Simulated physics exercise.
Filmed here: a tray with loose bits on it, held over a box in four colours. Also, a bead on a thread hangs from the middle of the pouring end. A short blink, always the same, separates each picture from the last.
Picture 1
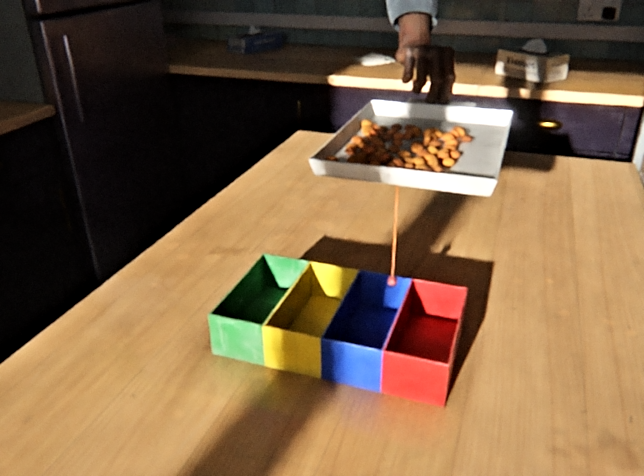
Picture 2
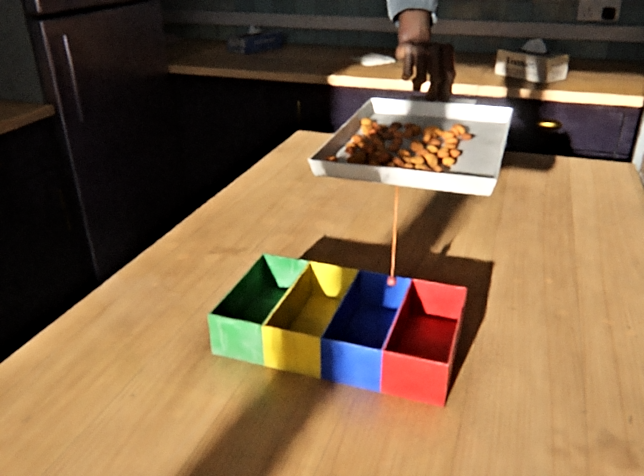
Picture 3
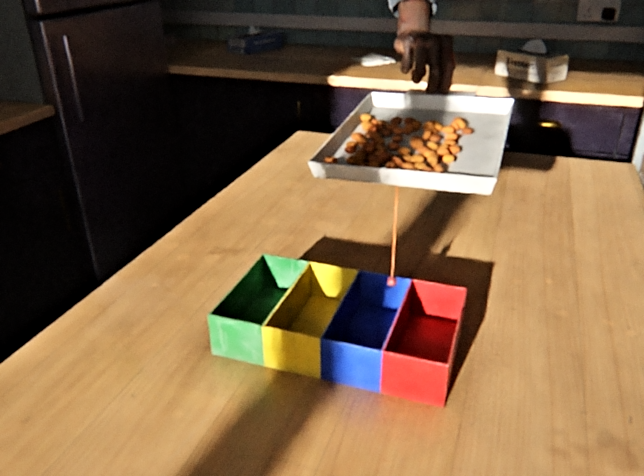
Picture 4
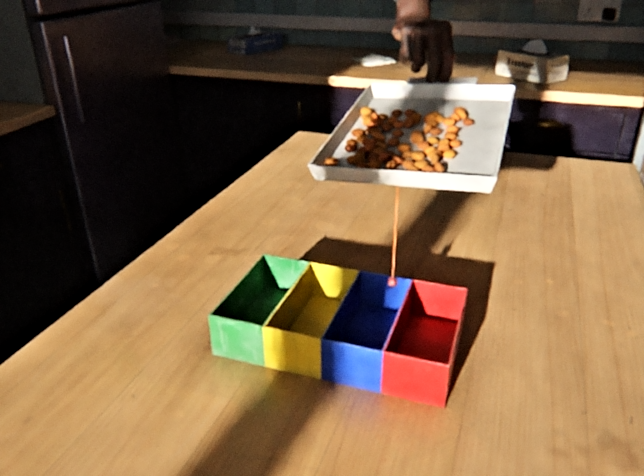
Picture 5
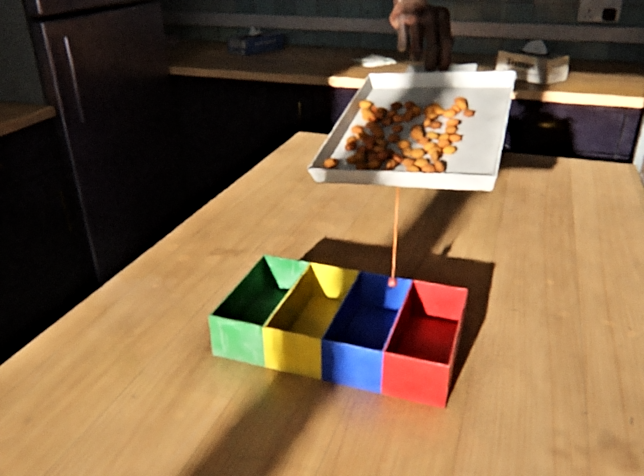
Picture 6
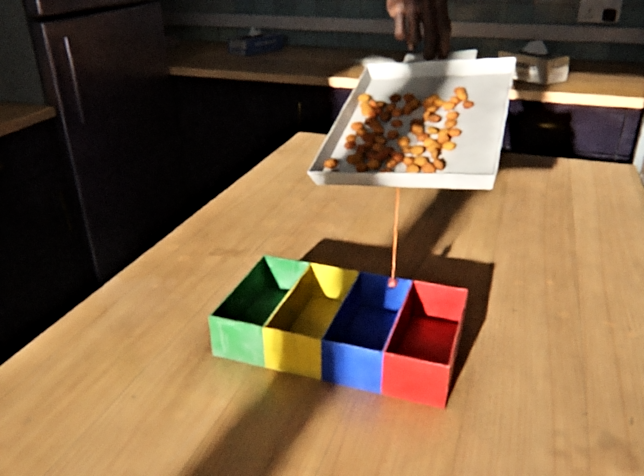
A hand raises the far side of a tray of orange-brown bits above a four-coloured box.
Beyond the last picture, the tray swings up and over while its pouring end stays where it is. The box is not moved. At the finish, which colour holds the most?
Yellow holds the most.
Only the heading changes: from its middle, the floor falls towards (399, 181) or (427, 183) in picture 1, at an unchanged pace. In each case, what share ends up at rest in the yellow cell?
The first try gives close to 30 percent; the next gives 0 percent.
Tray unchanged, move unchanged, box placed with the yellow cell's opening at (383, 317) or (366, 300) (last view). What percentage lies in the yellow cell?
First position: Some 20 %; second position: Some 20 %.
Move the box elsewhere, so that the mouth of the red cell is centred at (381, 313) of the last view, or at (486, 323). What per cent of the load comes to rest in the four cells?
In order: 100 percent, then 90 percent.
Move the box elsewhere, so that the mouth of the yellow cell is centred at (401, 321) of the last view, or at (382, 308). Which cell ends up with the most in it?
Run one gives the green one; run two gives the green cell.
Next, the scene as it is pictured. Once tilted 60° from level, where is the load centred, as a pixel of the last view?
Somewhere about pixel (367, 137).
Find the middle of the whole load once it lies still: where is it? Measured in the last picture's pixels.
The centre settles at about (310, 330).
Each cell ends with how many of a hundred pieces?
Green cell: 10 %. Yellow cell: 70 %. Blue cell: 10 %. Red cell: 0 %.
Just after the last frame, tray tipped steeply; every one on the tray.
A moment on, tray tipped right over; roughly half on the tray; about a tenth in the yellow cell; just a few in the blue cell; just a few in the green cell; roughly a third falling or outside the box.
Further on, tray tipped past a quarter turn; the larger part in the yellow cell; about a tenth in the green cell; about a tenth in the blue cell; just a few in the red cell.
When it is over, tray tipped past a quarter turn; the larger part in the yellow cell; about a tenth in the green cell; about a tenth in the blue cell; just a few in the red cell.
